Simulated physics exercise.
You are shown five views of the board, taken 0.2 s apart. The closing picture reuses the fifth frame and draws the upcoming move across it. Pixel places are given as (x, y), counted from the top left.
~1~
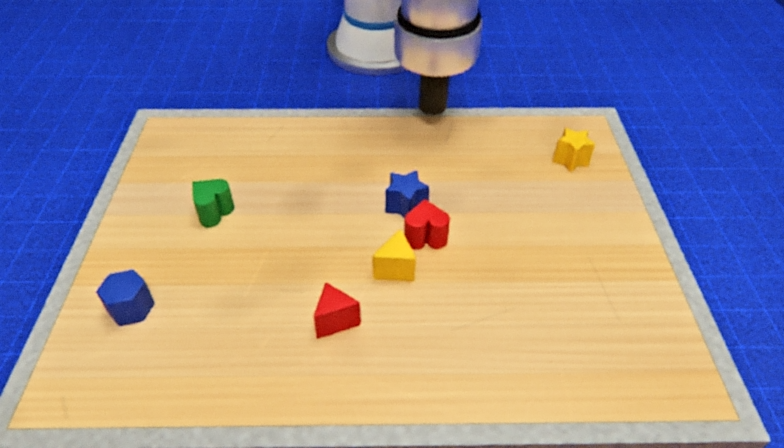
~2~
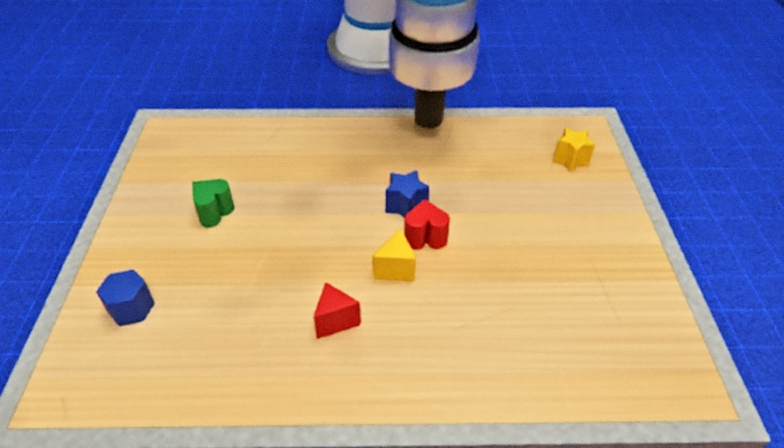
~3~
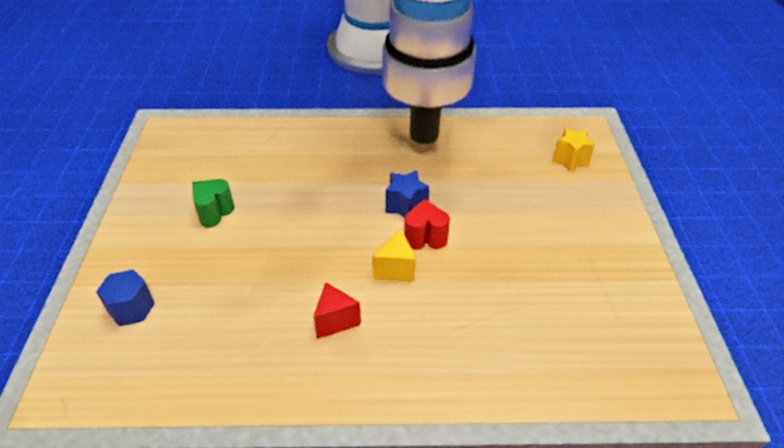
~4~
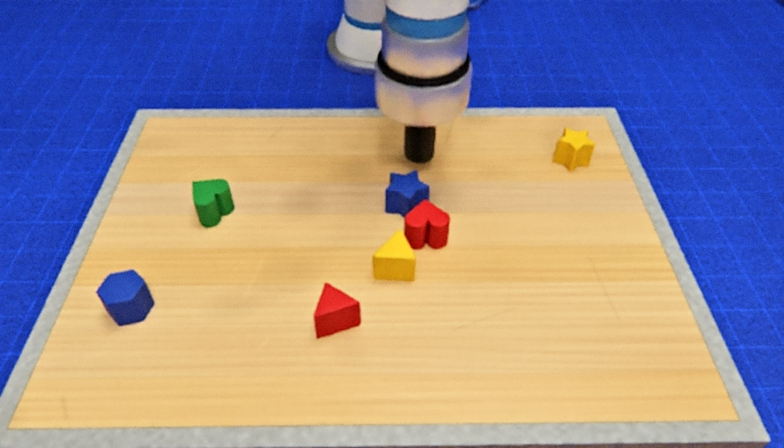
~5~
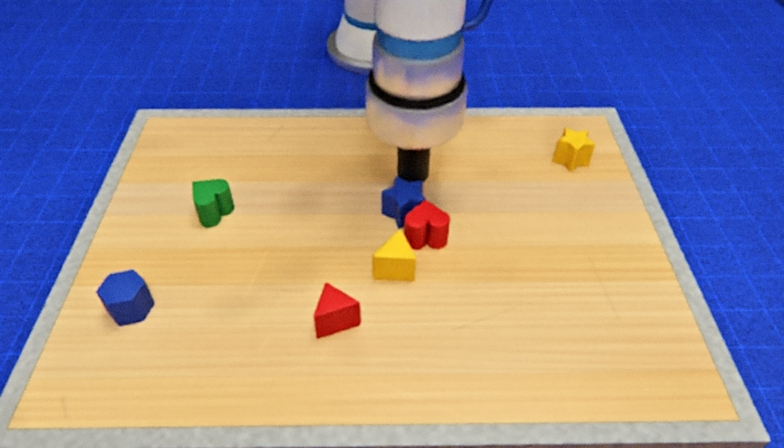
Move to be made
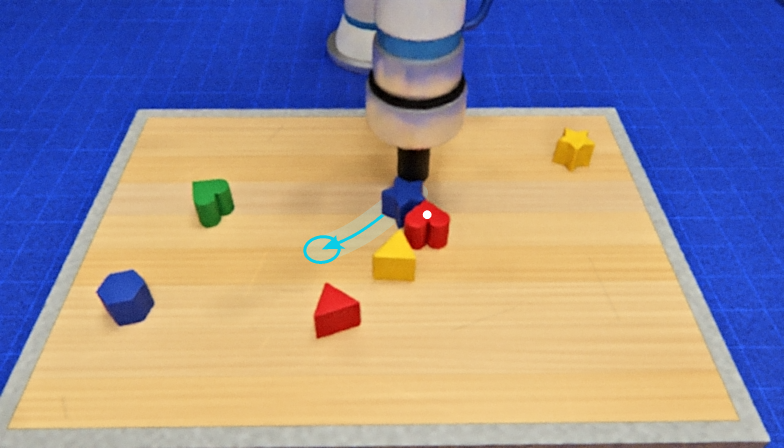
A robot arm with a dark tip moves forward from the far edge of a wooden board, drifting slightly left toward a blue star beside a red heart and yellow triangle. The tip reaches the star and nudges it slightly, while the other coloured blocks stay still.
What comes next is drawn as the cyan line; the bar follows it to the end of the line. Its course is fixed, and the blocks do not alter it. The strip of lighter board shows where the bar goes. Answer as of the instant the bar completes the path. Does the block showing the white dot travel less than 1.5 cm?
That would be a yes.
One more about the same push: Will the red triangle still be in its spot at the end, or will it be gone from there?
The result: It stays put.
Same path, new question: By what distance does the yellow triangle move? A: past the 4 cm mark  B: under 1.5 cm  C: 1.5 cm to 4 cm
B (under 1.5 cm)
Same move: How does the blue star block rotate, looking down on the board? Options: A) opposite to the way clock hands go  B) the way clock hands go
It's A.
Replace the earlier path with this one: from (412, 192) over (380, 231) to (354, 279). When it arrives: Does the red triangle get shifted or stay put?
It keeps its position.
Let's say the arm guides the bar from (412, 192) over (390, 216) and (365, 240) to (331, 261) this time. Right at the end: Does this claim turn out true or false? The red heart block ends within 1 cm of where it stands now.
It is false.
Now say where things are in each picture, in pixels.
The first picture shows bar's lower end at (433, 108); red triangle at (333, 300); yellow triangle at (396, 247); blue star block at (406, 183); red heart block at (427, 215).
The second picture shows bar at (429, 121); blocks still.
The third picture shows bar at (424, 137); blocks still.
The fourth picture shows bar at (419, 155); blocks still.
The fifth picture shows bar at (413, 176); red triangle at (333, 300); yellow triangle at (396, 247); blue star block at (405, 190); red heart block at (427, 215).
Drawn move, from (412, 192) by way of (373, 223) to (322, 249); the dot is on the red heart block.
What follows on the original path. One third of the way, bar at (386, 196); blue star block at (388, 213), turned 20° anticlockwise; red heart block at (430, 221).
Two thirds of the way, bar at (357, 216); yellow triangle at (399, 251); blue star block at (374, 231), turned 45° anticlockwise; red heart block at (430, 221).
At the end, bar at (320, 233); red triangle still; yellow triangle at (399, 251); blue star block at (369, 233), turned 65° anticlockwise; red heart block at (430, 221).
